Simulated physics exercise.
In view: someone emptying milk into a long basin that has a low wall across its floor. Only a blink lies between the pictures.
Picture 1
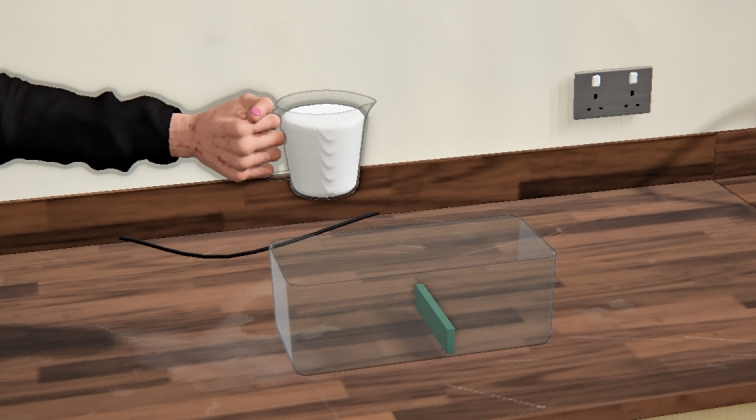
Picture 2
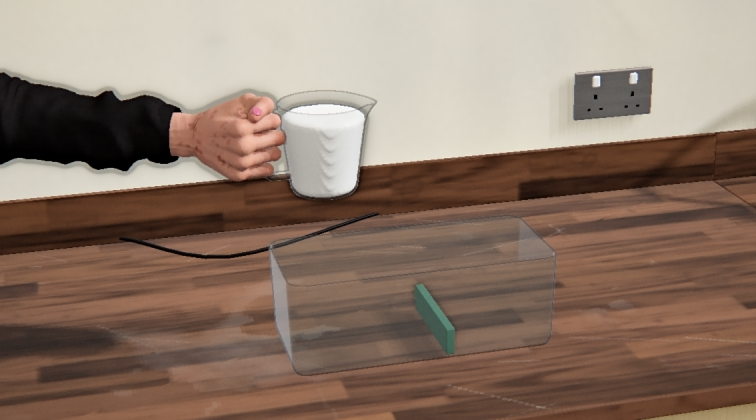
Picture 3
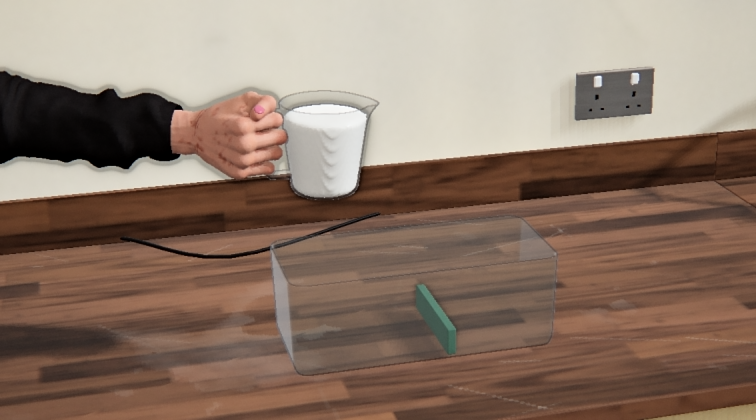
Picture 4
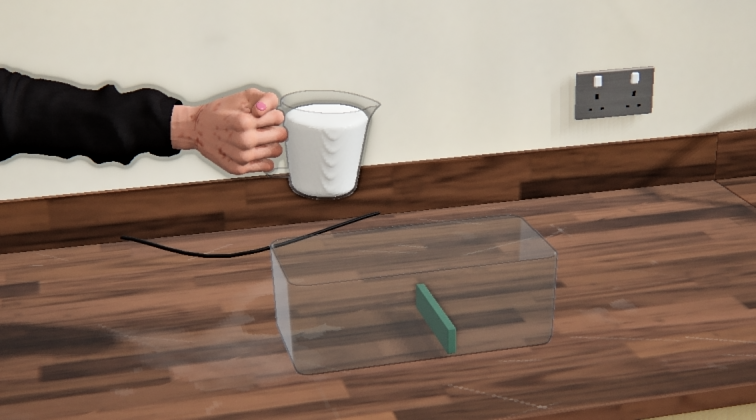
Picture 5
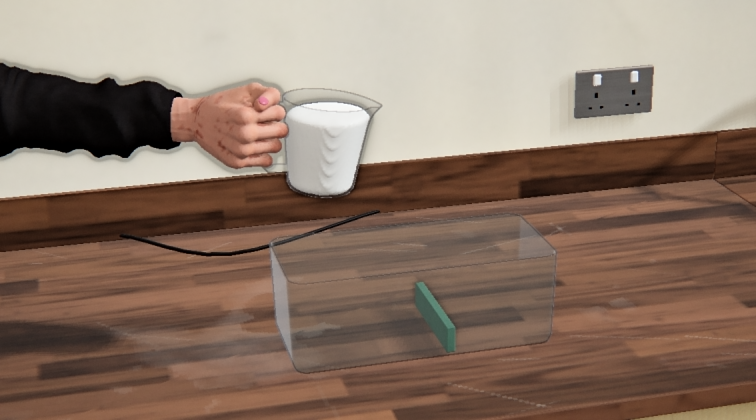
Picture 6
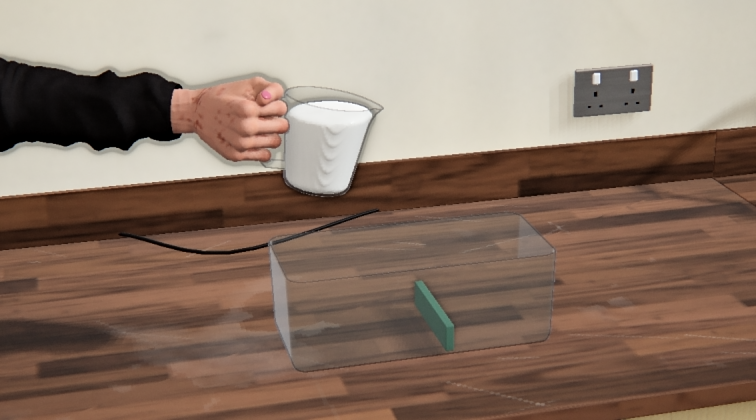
At first, a hand in a black sleeve holds a clear jug of white liquid upright and almost still above a long transparent basin with a low green wall across its floor. Then the hand slowly tilts the jug slightly to the right, while the liquid stays inside and the basin remains empty.
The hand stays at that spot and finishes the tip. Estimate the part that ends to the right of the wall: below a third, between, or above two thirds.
It comes to from a third to two thirds.
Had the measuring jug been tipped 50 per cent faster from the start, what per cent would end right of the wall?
Some 40 per cent.
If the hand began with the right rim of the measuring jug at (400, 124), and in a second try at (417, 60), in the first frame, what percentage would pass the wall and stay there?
In turn 75 and 90 in a hundred.
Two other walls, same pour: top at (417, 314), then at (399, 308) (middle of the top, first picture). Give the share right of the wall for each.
Near 75 % and 95 %.
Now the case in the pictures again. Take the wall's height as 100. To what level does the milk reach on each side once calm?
Left: 20 %. Right: 50 %.
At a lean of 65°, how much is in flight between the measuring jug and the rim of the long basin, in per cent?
Some 20 per cent.
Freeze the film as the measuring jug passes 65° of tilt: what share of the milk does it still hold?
Roughly 75 in a hundred.
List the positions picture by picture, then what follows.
The first frame shows tilt 0°; pouring edge (376, 99); surface from (280, 118) to (362, 111); the long basin's rim runs from (278, 265) to (538, 235); the wall's top is at (434, 307).
The second frame shows tilt 0°; pouring edge (376, 100); surface from (281, 118) to (363, 111).
The third frame shows tilt 2°; pouring edge (379, 101); surface from (284, 118) to (365, 112).
The fourth frame shows tilt 4°; pouring edge (380, 102); surface from (285, 117) to (366, 112).
The fifth frame shows tilt 7°; pouring edge (382, 104); surface from (286, 115) to (368, 110).
The sixth frame shows tilt 11°; pouring edge (383, 106); surface from (287, 115) to (372, 109).
A moment on, the measuring jug is tipped part way and 73 per cent is still to pour, 1 is left of the wall and 6 right of it.
Next, the measuring jug is tipped right over and 14 per cent is still to pour, 18 is left of the wall and 51 right of it.
Then the measuring jug is tipped right over and 0 per cent is still to pour, 41 is left of the wall and 58 right of it.
Later the measuring jug is tipped right over and 0 per cent is still to pour, 41 is left of the wall and 58 right of it.
At rest 41 per cent lies left of the wall, 58 right of it and 1 outside.
